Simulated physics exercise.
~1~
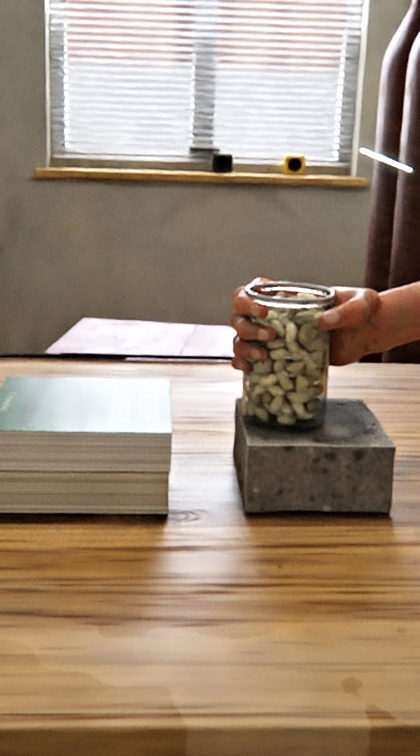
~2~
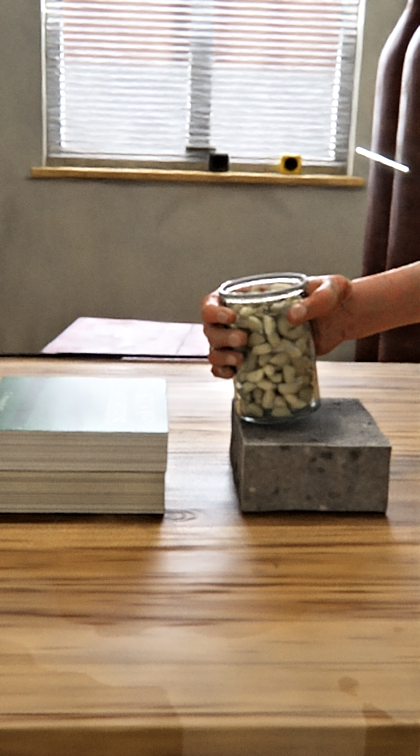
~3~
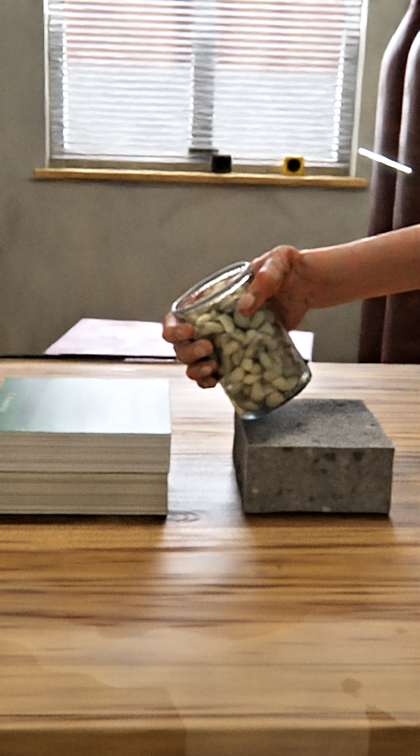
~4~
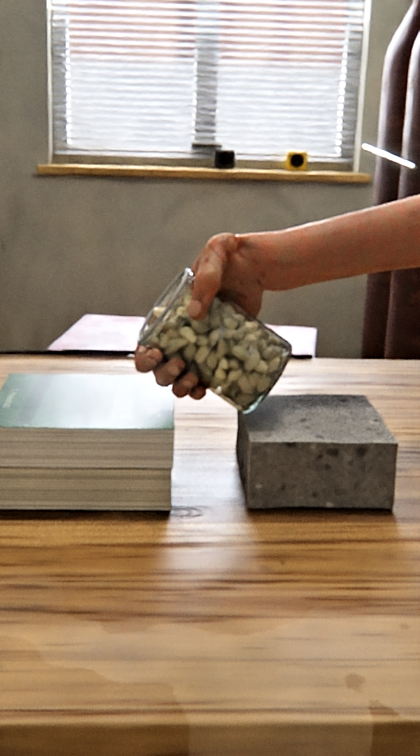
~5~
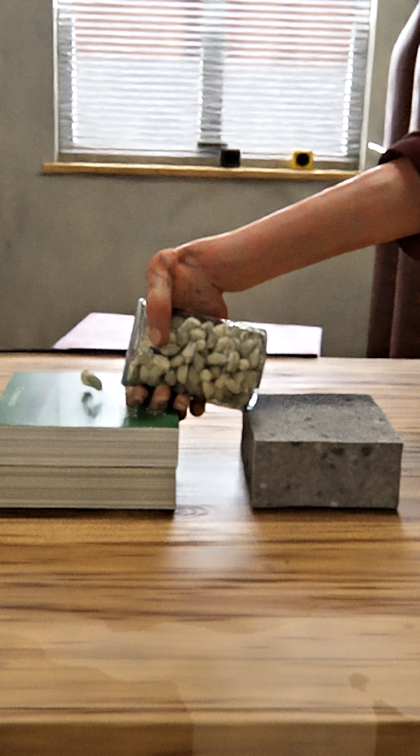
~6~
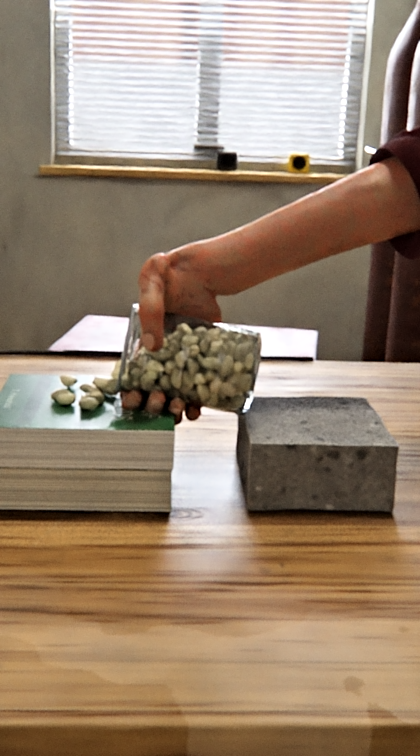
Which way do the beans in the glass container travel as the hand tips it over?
The beans move to the left, towards the pile of books.
